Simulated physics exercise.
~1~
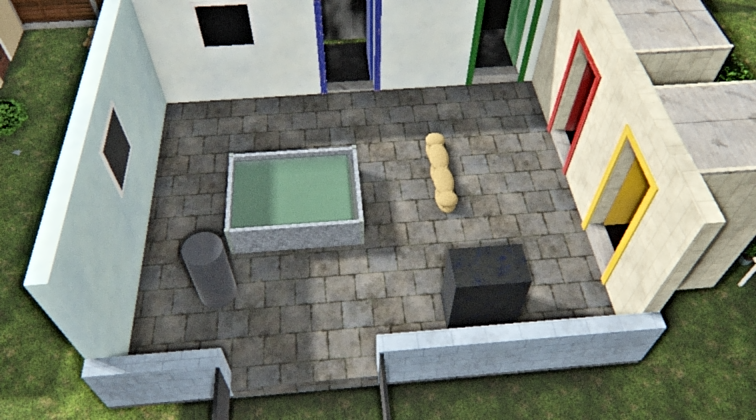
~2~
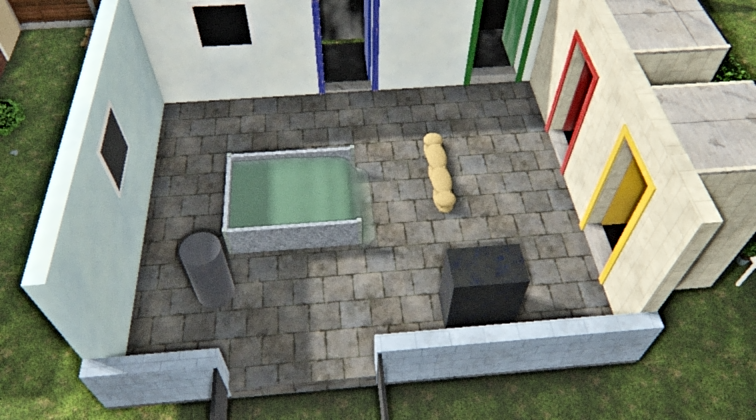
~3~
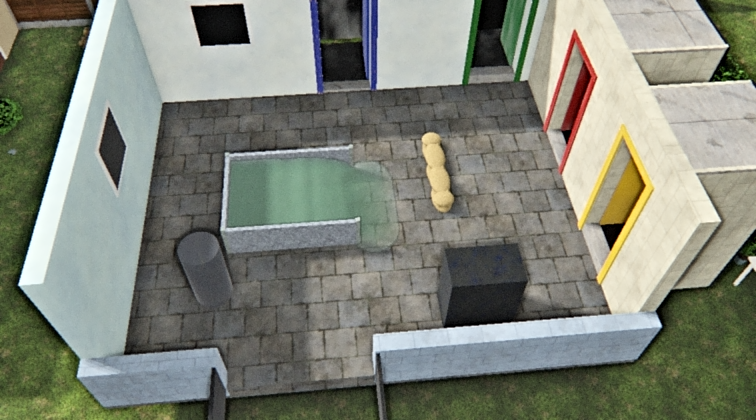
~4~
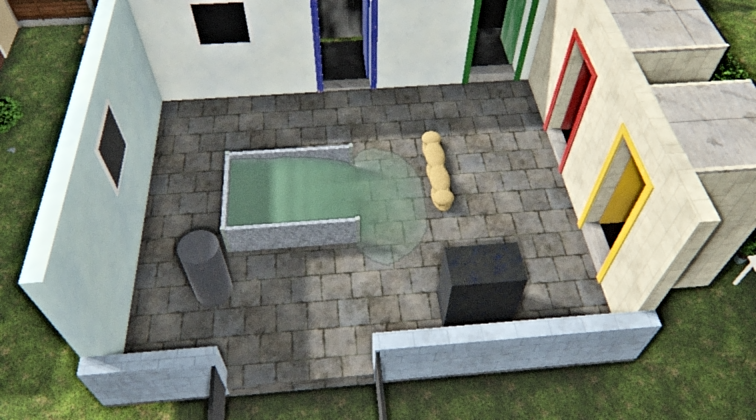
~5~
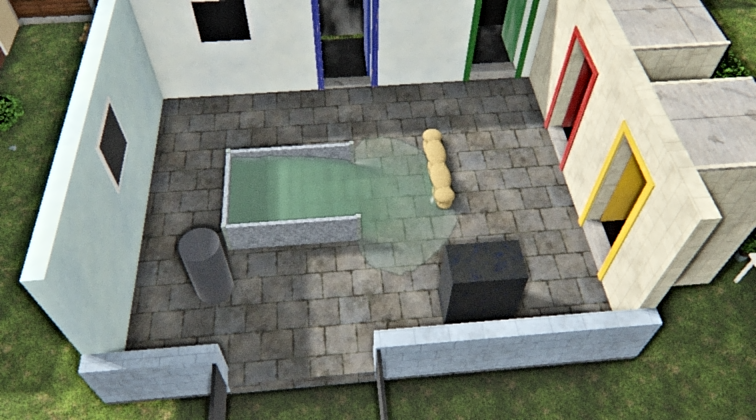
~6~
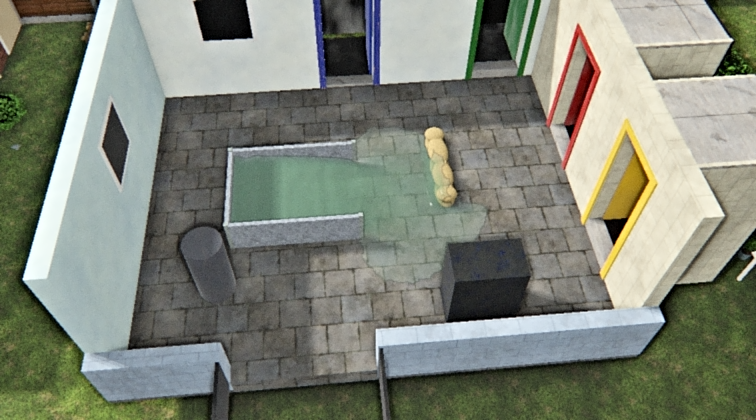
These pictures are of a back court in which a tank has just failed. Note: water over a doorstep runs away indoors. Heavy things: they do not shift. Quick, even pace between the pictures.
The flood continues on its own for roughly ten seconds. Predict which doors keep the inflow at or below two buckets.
Prediction: The blue door goes above, the green door stays at or below, the yellow door stays at or below, the red door stays at or below.
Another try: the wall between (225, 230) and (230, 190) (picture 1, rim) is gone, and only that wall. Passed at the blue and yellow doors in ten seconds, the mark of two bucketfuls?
Here the blue door keeps within bounds, and the yellow door keeps within bounds.
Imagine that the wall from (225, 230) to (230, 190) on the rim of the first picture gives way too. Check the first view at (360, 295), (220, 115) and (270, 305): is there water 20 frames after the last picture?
Sequence: Wetted / wetted / wetted.
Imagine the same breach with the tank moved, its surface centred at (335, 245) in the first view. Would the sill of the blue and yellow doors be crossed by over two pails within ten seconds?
Result: The blue door misses it and the yellow door tops the limit.
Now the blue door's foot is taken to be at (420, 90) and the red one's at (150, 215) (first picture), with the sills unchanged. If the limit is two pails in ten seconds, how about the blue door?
Looking at it, blue tops the limit here.
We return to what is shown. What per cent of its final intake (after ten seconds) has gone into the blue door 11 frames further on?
I make it 0 per cent.
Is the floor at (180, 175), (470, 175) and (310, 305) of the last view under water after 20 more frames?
Result, in that order: Not wetted / not wetted / not wetted.
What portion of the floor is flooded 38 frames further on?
75 %, roughly.
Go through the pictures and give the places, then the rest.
Still water in the water tank at (294, 190), in the first picture.
The front is at (366, 242), out from the gap at (354, 200), in the second picture.
Water pours out at (353, 200) and has run to (380, 247), in the third picture.
Water pours out at (353, 199) and has run to (420, 233), in the fourth picture.
The front is at (450, 225), out from the gap at (353, 197), in the fifth picture.
Water pours out at (356, 196) and has run to (480, 216), in the sixth picture.
A moment on, water covers 20 % of the floor; the blue door not reached, the green door not reached, the yellow door not reached, the red door not reached.
Next, water covers 30 % of the floor; the blue door wet at the sill, nothing in, the green door not reached, the yellow door wet at the sill, nothing in, the red door not reached.
Then, water covers 40 % of the floor; the blue door under two buckets in, the green door wet at the sill, nothing in, the yellow door wet at the sill, nothing in, the red door wet at the sill, nothing in.
Later, water covers 75 % of the floor; the blue door over two buckets in, the green door wet at the sill, nothing in, the yellow door under two buckets in, the red door under two buckets in.
In the end, water covers 95 % of the floor; the blue door over two buckets in, the green door wet at the sill, nothing in, the yellow door under two buckets in, the red door under two buckets in.
